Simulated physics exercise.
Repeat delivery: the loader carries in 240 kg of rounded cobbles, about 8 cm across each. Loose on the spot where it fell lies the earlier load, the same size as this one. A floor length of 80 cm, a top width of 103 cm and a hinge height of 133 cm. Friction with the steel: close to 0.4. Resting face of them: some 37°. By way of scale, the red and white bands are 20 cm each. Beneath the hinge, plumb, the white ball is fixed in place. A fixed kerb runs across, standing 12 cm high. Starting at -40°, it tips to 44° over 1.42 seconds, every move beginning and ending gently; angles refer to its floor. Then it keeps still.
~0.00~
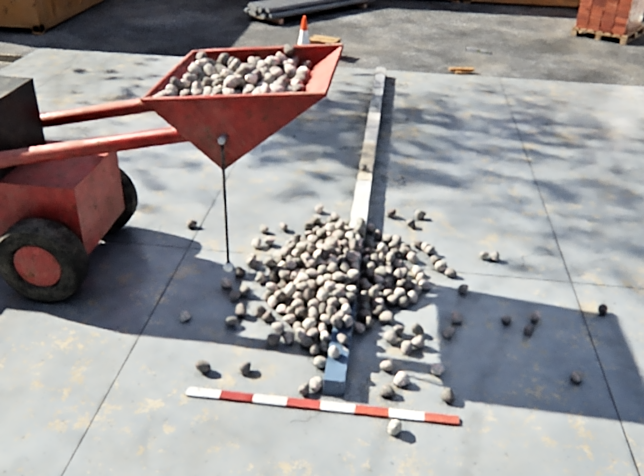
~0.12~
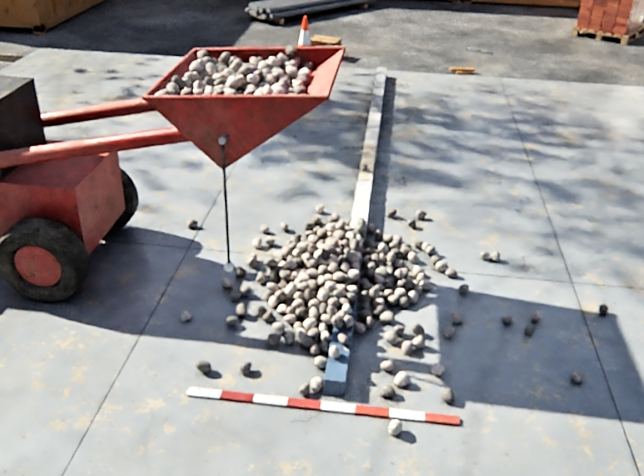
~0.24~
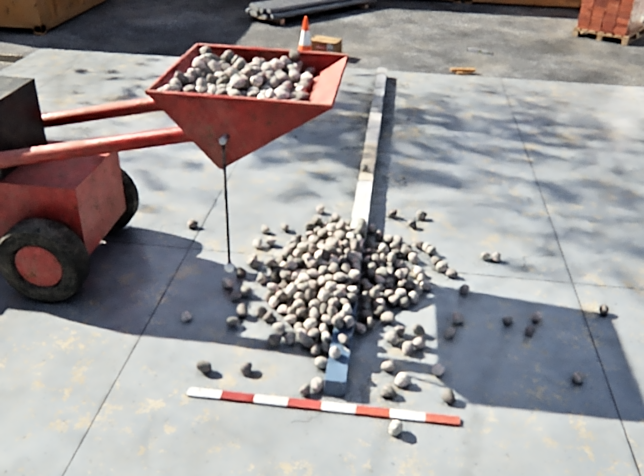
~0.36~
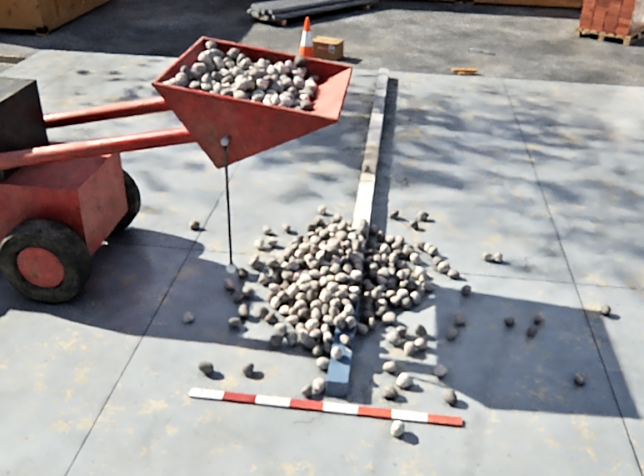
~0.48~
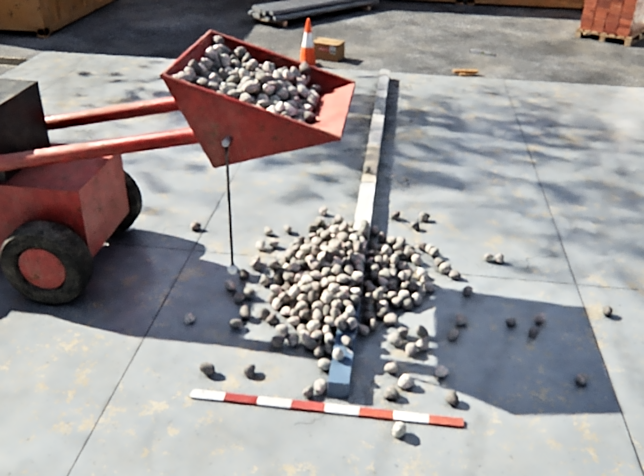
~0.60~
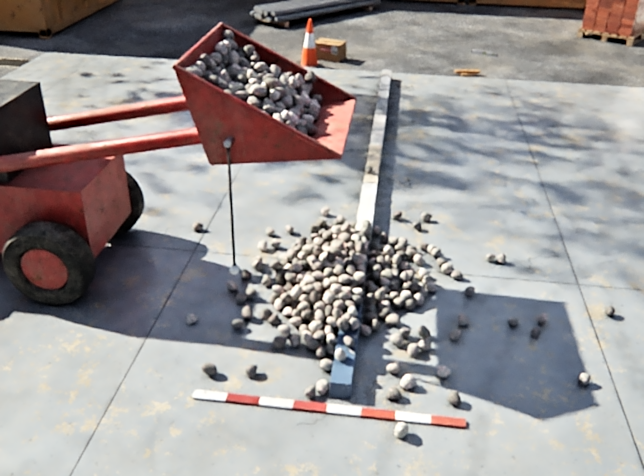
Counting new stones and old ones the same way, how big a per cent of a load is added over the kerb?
67 per cent, roughly.
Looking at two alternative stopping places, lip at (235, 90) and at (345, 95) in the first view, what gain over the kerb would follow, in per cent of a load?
First some 5, then 90 per cent.
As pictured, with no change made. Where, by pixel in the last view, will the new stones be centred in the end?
In the last view, somewhere near (387, 283).
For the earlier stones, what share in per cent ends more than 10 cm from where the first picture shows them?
Estimate: 15 %, roughly.
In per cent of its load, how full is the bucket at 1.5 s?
Some 30 %, roughly, is held.
After 1.1 s the floor is at 31°; in per cent of one load, 100 in the bucket, 73 on this side of the kerb, 27 over the kerb; the foremost stones are at (529, 306).
After 1.5 s the floor is at 44°; in per cent of one load, 32 in the bucket, 135 on this side of the kerb, 34 over the kerb; the foremost stones are at (529, 306).
After 1.9 s the floor is at 44°; in per cent of one load, 0 in the bucket, 125 on this side of the kerb, 75 over the kerb; the foremost stones are at (533, 312).
After 4.4 s the floor is at 44°; in per cent of one load, 0 in the bucket, 106 on this side of the kerb, 94 over the kerb; the foremost stones are at (592, 323). Net gain over the kerb, 67.
